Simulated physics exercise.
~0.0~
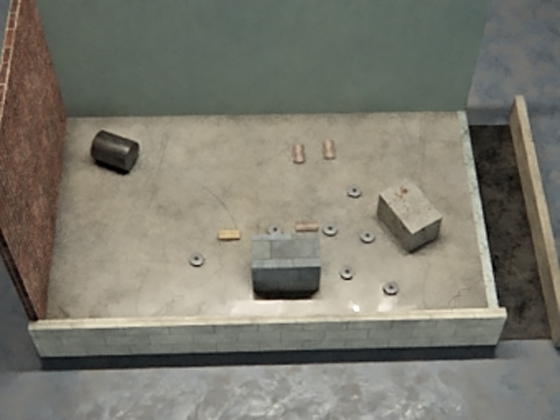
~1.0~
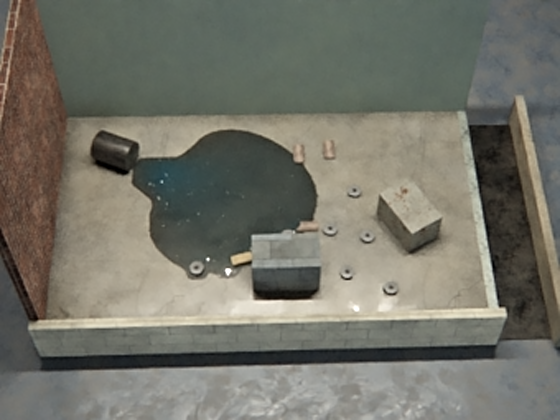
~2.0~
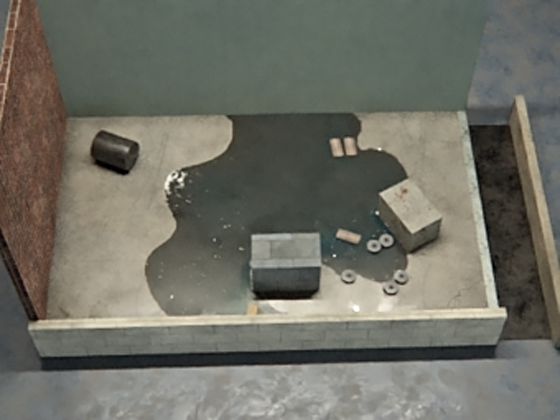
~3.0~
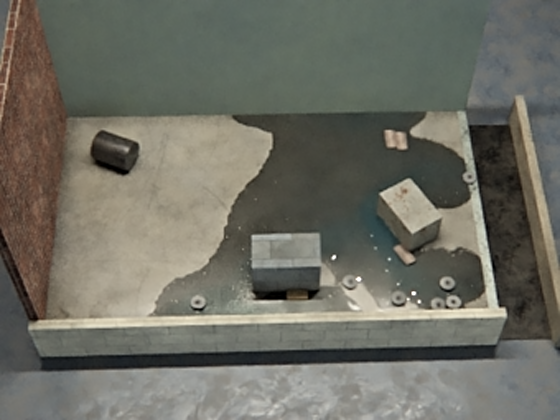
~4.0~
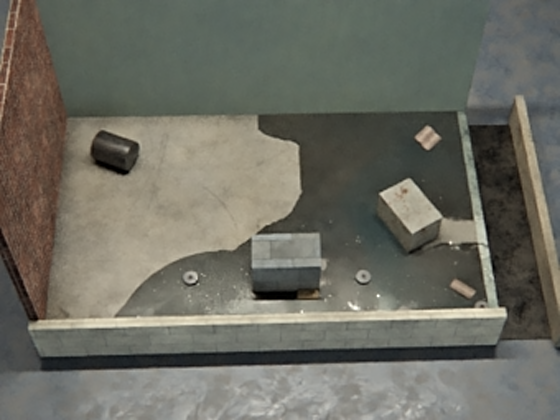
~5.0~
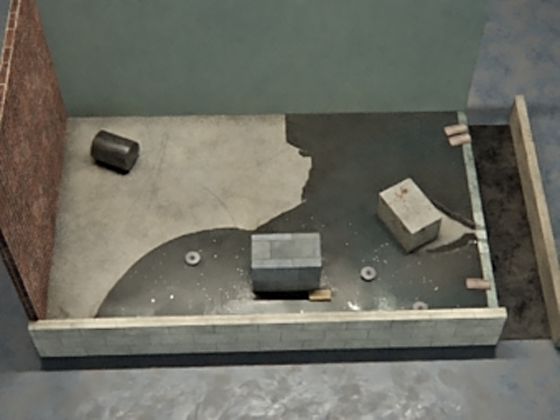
Dark water spreads from beside a black drum at the upper left of a walled concrete floor, seen from above, with a brick-red wall at left and a grey-green wall behind. Small grey rings, pinkish pieces and a tan one lie around a grey block near the front and a pale block at right. The water widens and slides rightward, bunching rings and pieces near the pale block. It then carries several to the right edge, where some rings disappear. Finally, water covers the right side, pinkish pieces rest along that edge, and the drum and both blocks remain in place.
